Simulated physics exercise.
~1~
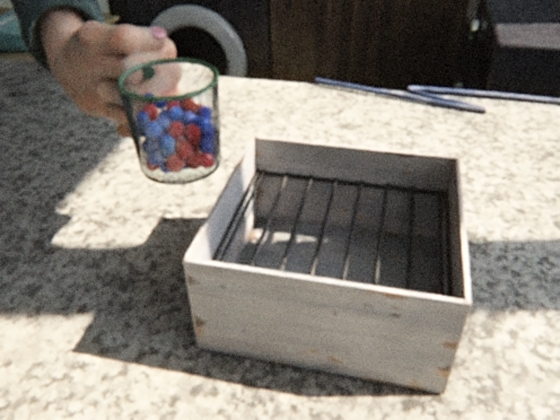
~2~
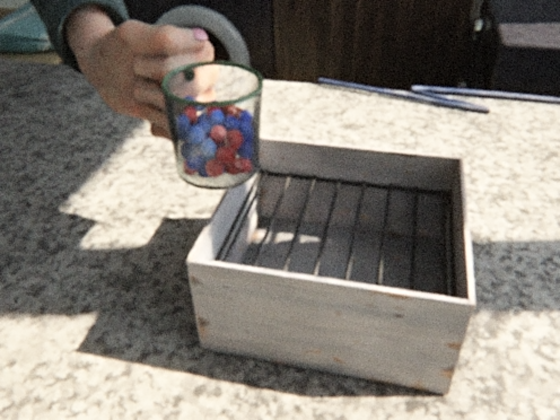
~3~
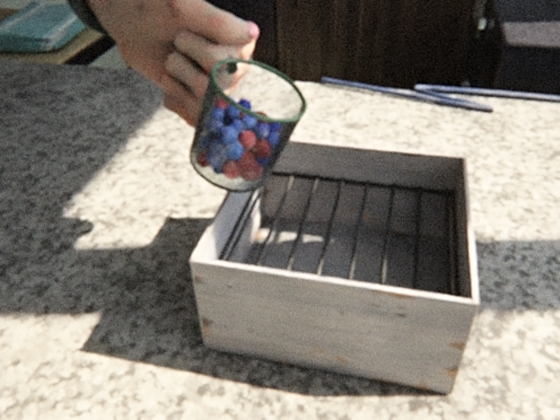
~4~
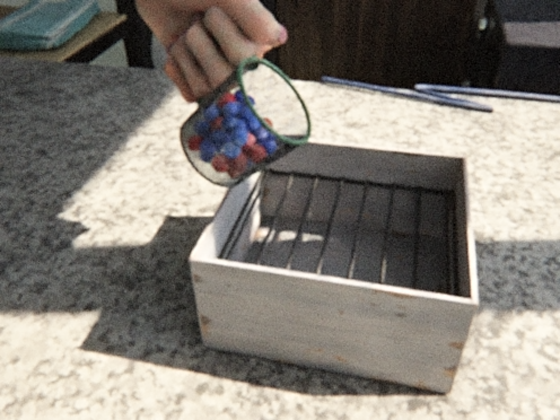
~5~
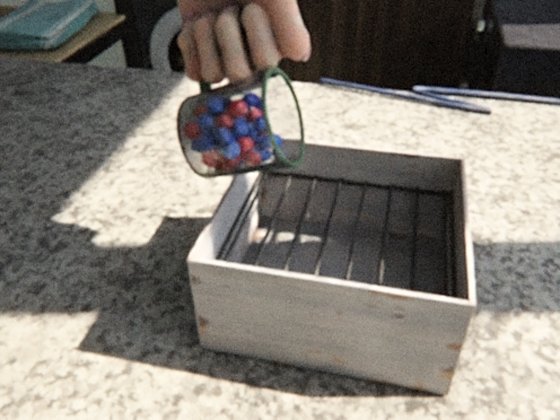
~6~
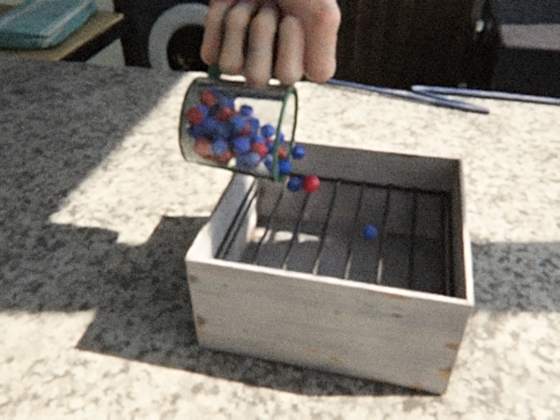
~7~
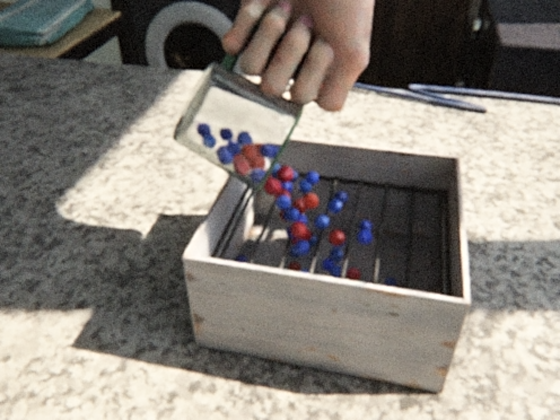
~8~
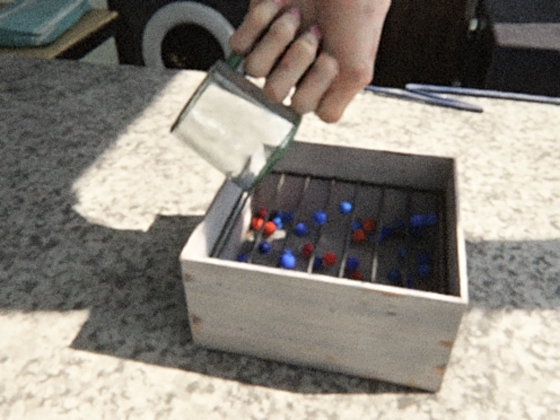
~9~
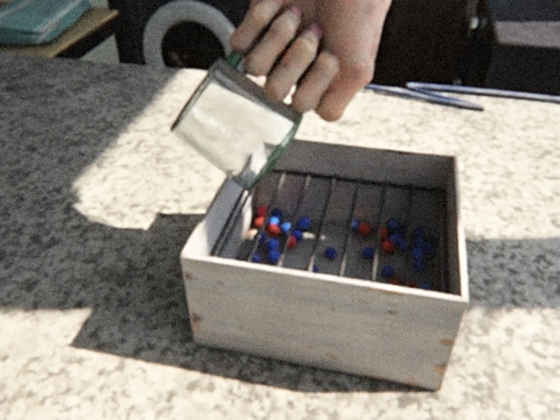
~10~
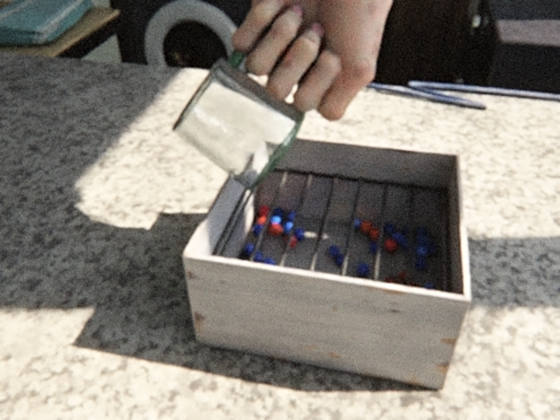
In this clip, a hand moves a clear cup of blue and red pieces right toward a wooden box with wires across it, then tips it over. The pieces spill out, pass between the wires and settle beneath them, leaving the cup empty and still tilted.
